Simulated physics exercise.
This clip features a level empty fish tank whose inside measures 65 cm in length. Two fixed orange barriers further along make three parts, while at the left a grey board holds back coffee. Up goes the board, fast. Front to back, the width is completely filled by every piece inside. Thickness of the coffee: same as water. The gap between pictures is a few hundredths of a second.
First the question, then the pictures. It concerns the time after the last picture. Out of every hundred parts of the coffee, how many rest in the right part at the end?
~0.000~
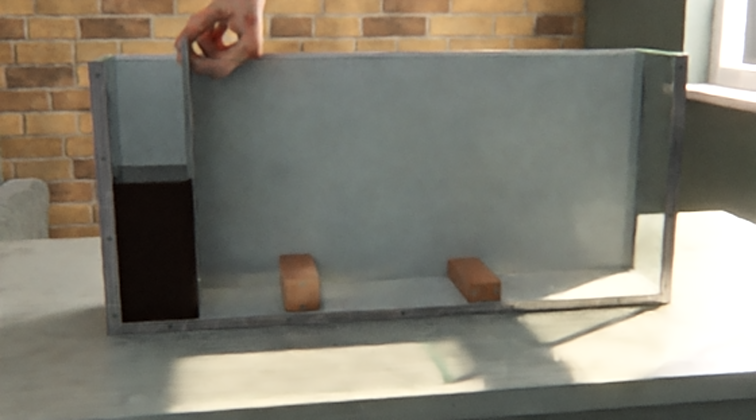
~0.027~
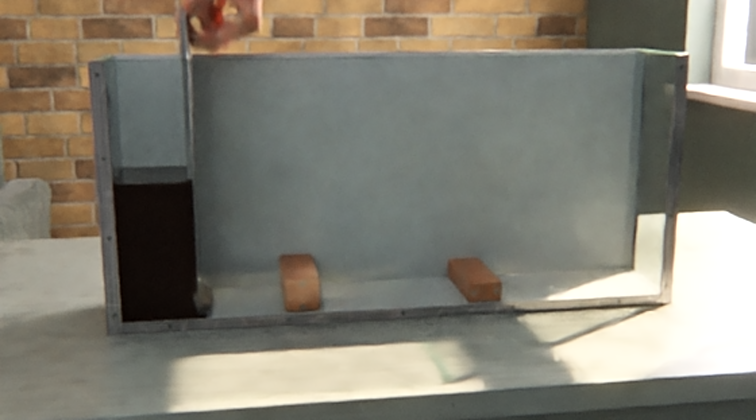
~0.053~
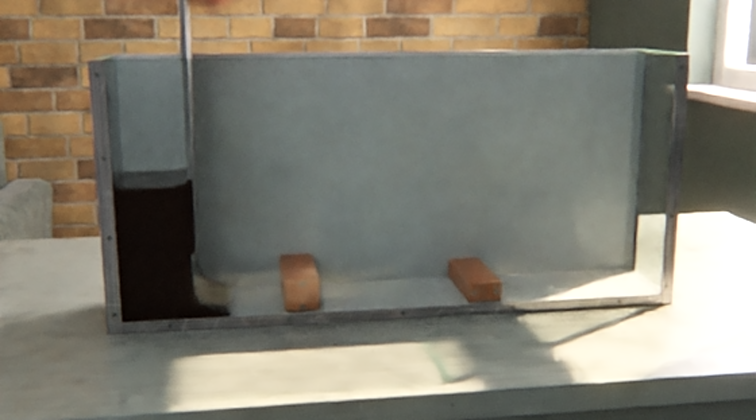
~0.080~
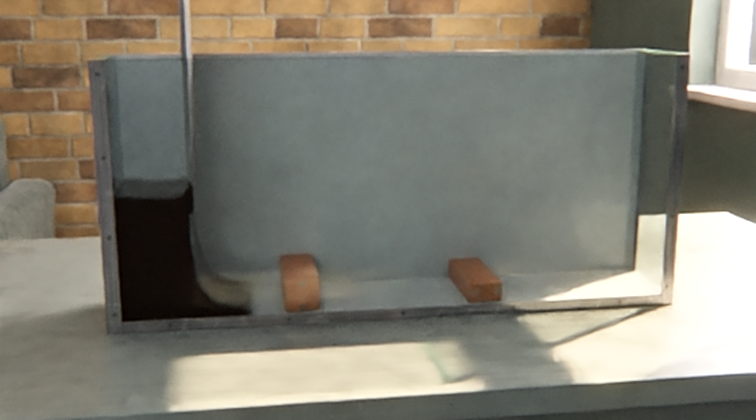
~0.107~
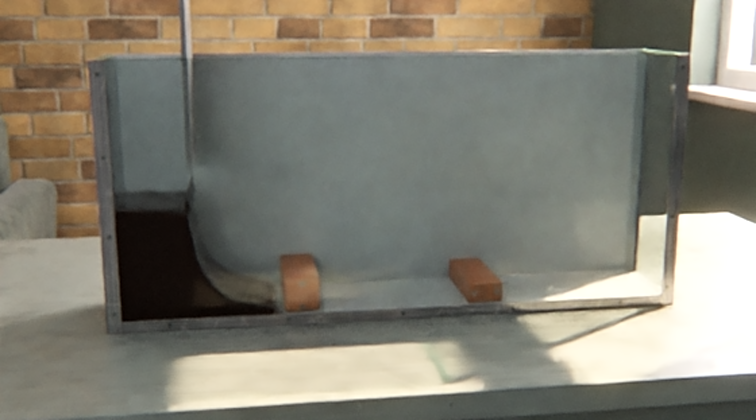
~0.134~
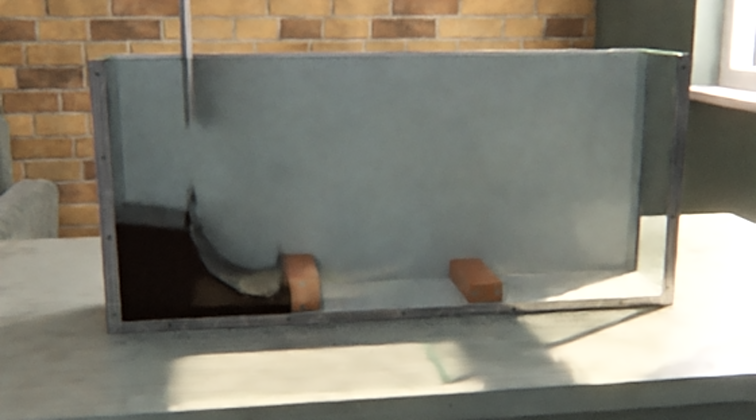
About 18 out of 100.
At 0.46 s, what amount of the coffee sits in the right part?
That share comes to around 4 percent, give or take.
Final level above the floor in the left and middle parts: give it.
Respectively 4.0 cm and 2.0 cm.
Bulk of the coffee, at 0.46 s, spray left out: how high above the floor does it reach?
Max height: Approx. 21.5 cm.
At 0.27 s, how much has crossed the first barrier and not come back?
About 18 %.
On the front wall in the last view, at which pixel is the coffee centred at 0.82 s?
Centre of mass, last view: Approx. (321, 297).
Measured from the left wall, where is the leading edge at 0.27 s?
By then it's made it to close to 26 cm from the left end.
Then, 0.27 s in, the shares are 82, 18 and 0 per cent from left to right.
Then, 0.46 s in, the shares are 60, 37 and 3 per cent from left to right.
Then, 0.82 s in, the shares are 57, 27 and 16 per cent from left to right.
Finally, the split from left to right is 55, 28 and 17 per cent.
